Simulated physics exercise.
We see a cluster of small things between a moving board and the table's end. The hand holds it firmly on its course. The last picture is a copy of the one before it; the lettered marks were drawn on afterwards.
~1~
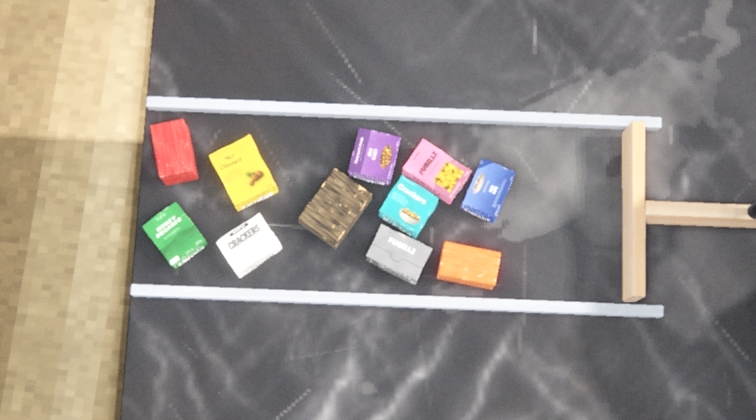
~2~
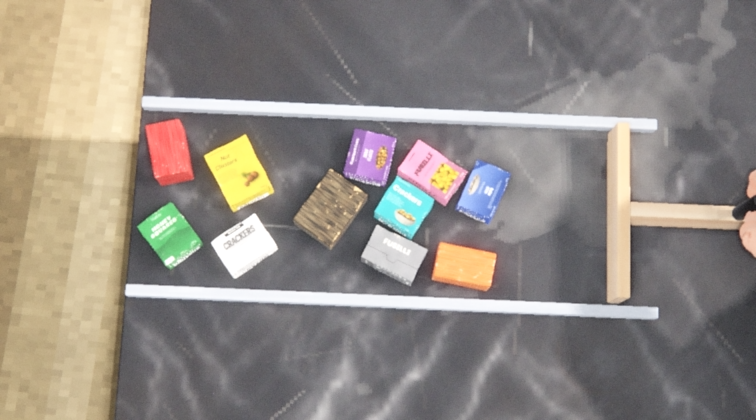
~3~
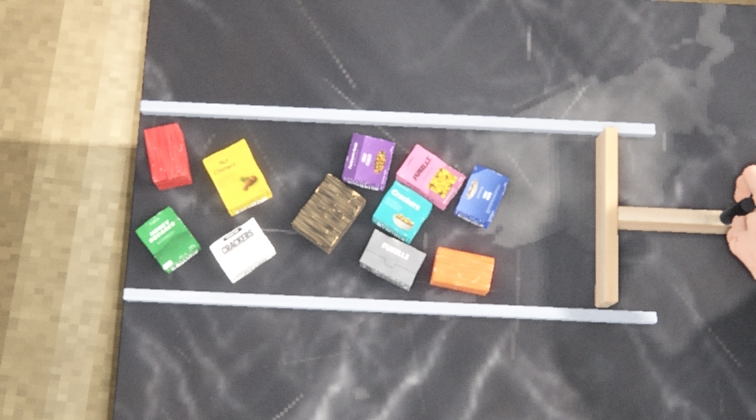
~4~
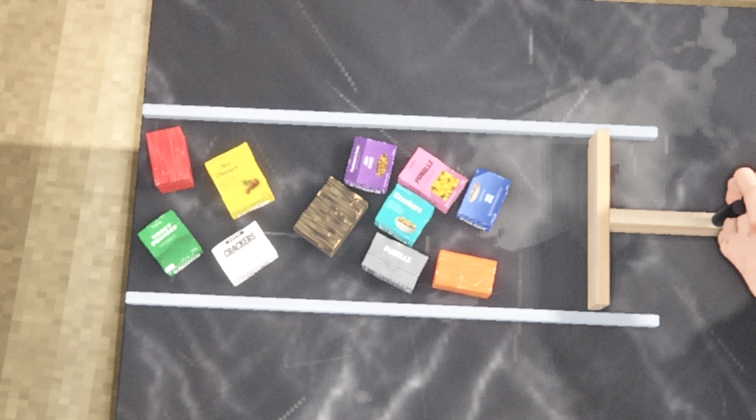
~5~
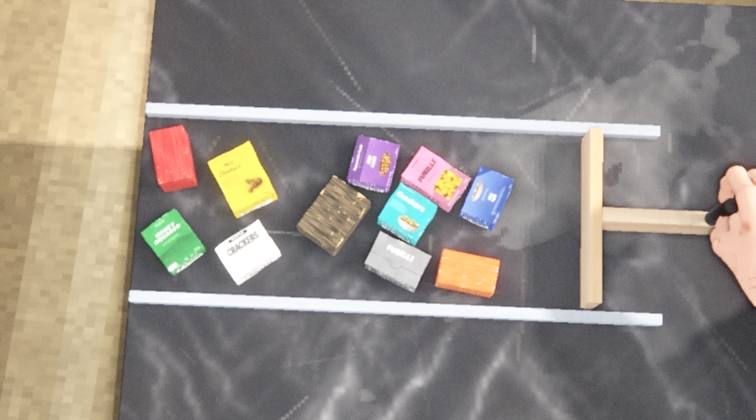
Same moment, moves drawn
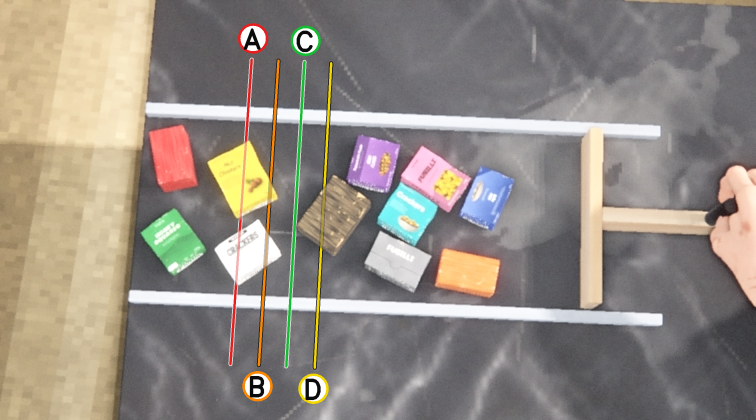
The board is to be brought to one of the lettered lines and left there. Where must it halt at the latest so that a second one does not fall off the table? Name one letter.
The farthest such stop is D.
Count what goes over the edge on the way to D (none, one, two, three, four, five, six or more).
By then, one.
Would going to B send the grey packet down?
No.
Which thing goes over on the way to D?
The red block goes over.
On the marked copy, A at (241, 207); B at (269, 209); C at (296, 210); D at (323, 211).
Following D. Soon after the start, board (500, 209); orange block (460, 275); purple packet (367, 162).
Later, board (402, 205); yellow packet (228, 175); white packet (236, 258).
In the end, board (328, 202); red block over the edge; green packet (145, 239); one fallen.
As for the rest, A drops six; B drops four; C drops three.
